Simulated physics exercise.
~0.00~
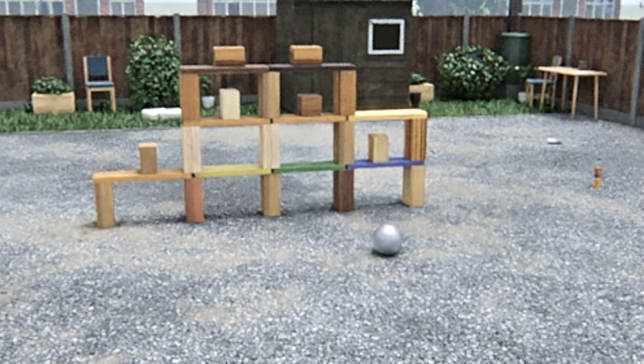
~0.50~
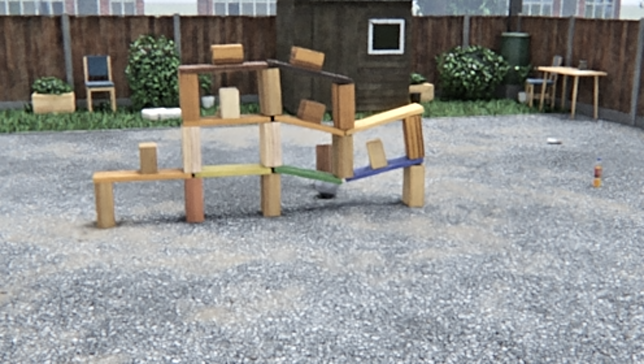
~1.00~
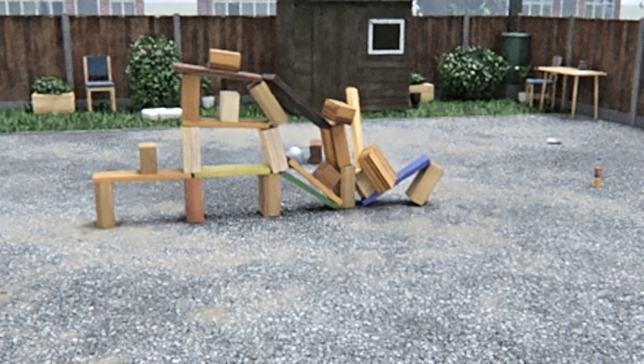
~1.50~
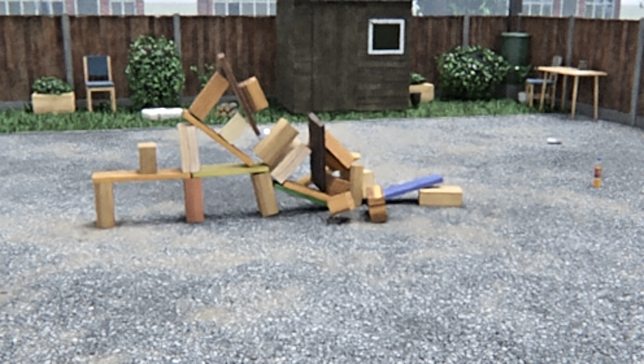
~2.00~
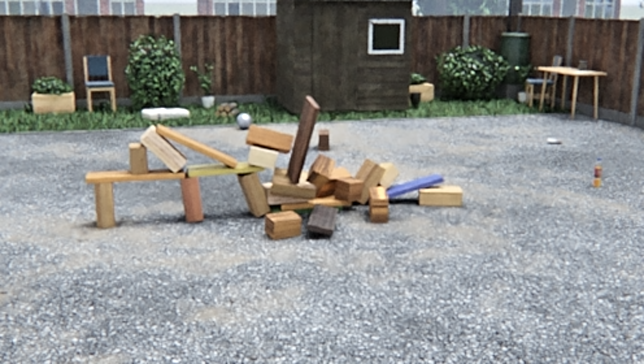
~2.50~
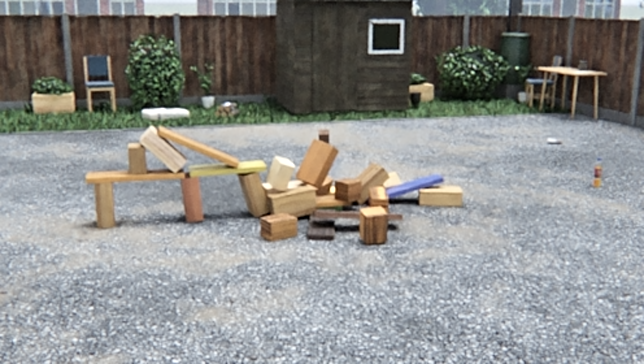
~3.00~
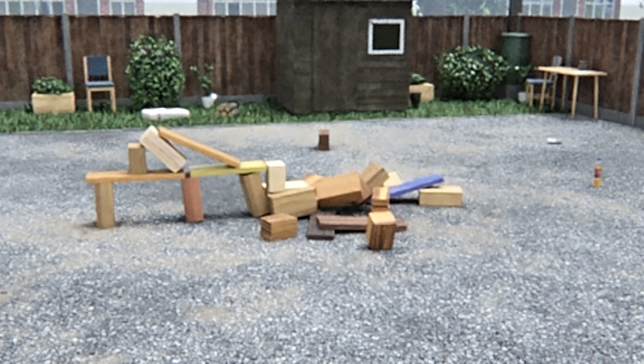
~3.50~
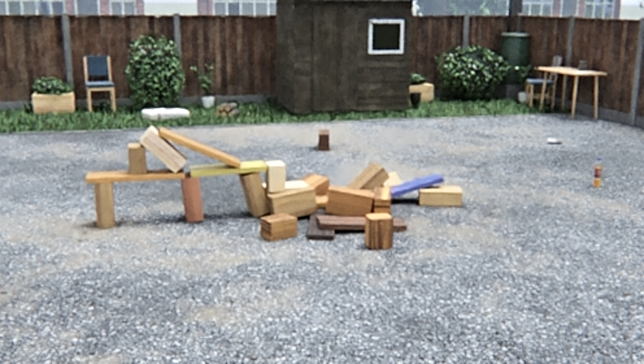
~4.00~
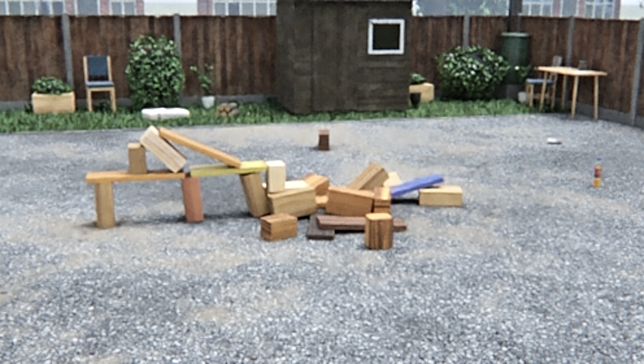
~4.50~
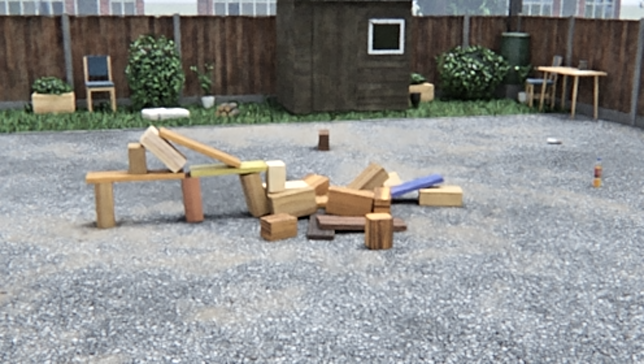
In this clip, a steel ball rolls into a loose wooden block structure in a gravel yard, knocking out a lower post, and the right and middle sections collapse, bringing down the green and blue planks. A heap of blocks settles beside the left section, which remains partly standing.
